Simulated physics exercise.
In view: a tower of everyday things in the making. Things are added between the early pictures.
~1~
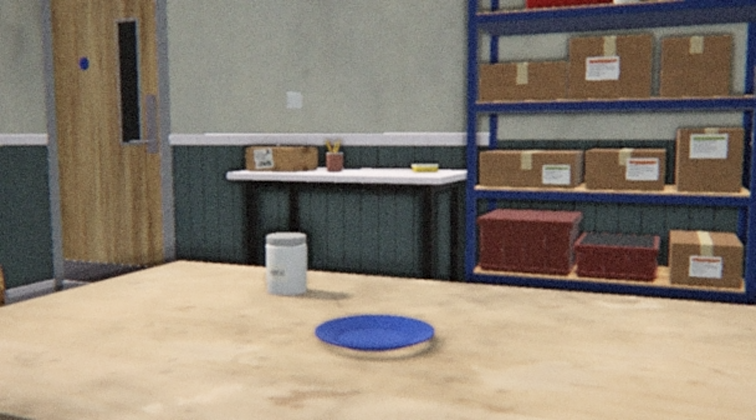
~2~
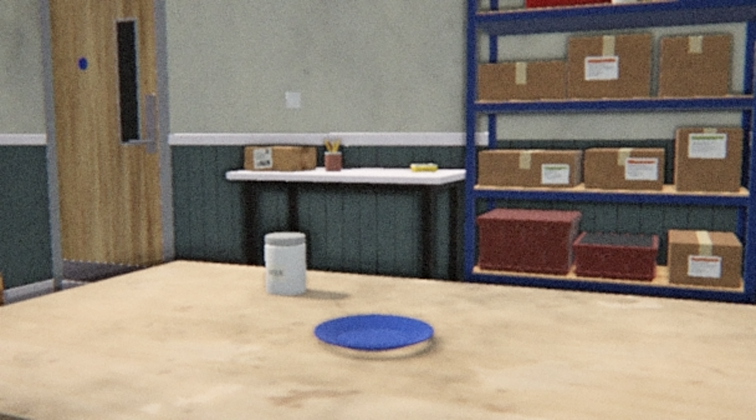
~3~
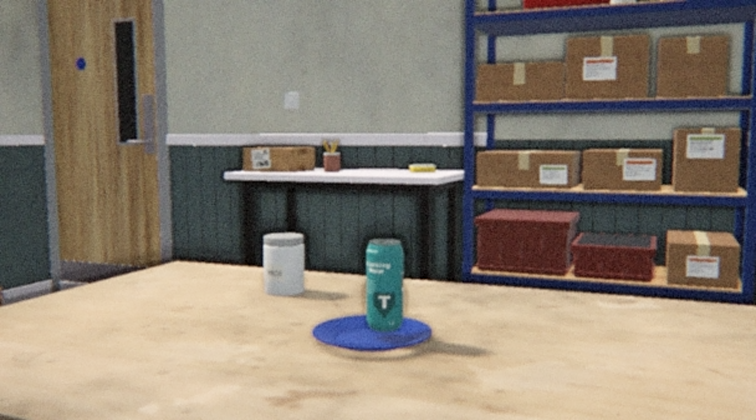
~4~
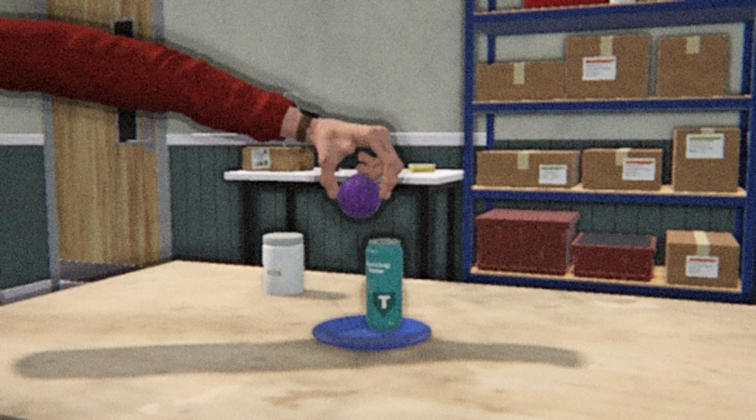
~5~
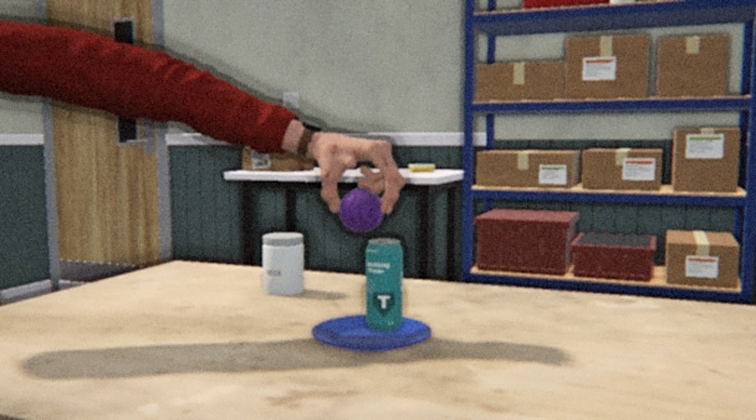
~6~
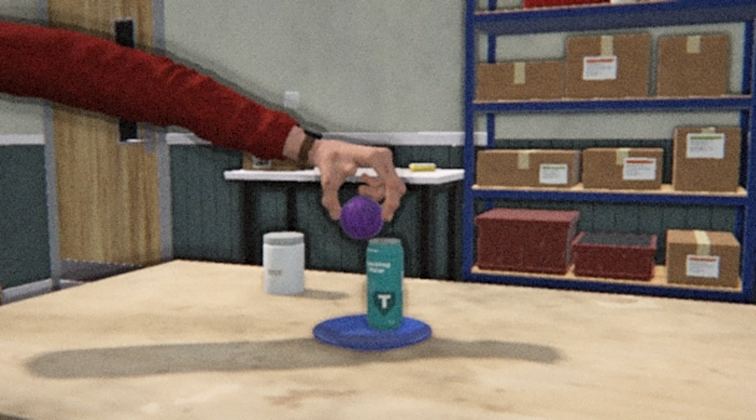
Storeroom table with a blue plate and white jar, a turquoise can appearing on the plate, then a hand lowering a purple onion onto it.
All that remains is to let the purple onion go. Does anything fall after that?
It gives way.
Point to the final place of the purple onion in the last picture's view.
At about (329, 301).
Then, 0.40 s on from there, purple onion now fallen.
Then, 0.50 s on from there, things are still on the move.
Then, 1.90 s on from there, nothing new.
In the end, fallen, purple onion; the other 3 unmoved. At the end, from the last picture's camera, purple onion near (329, 301). The pile loses its balance.
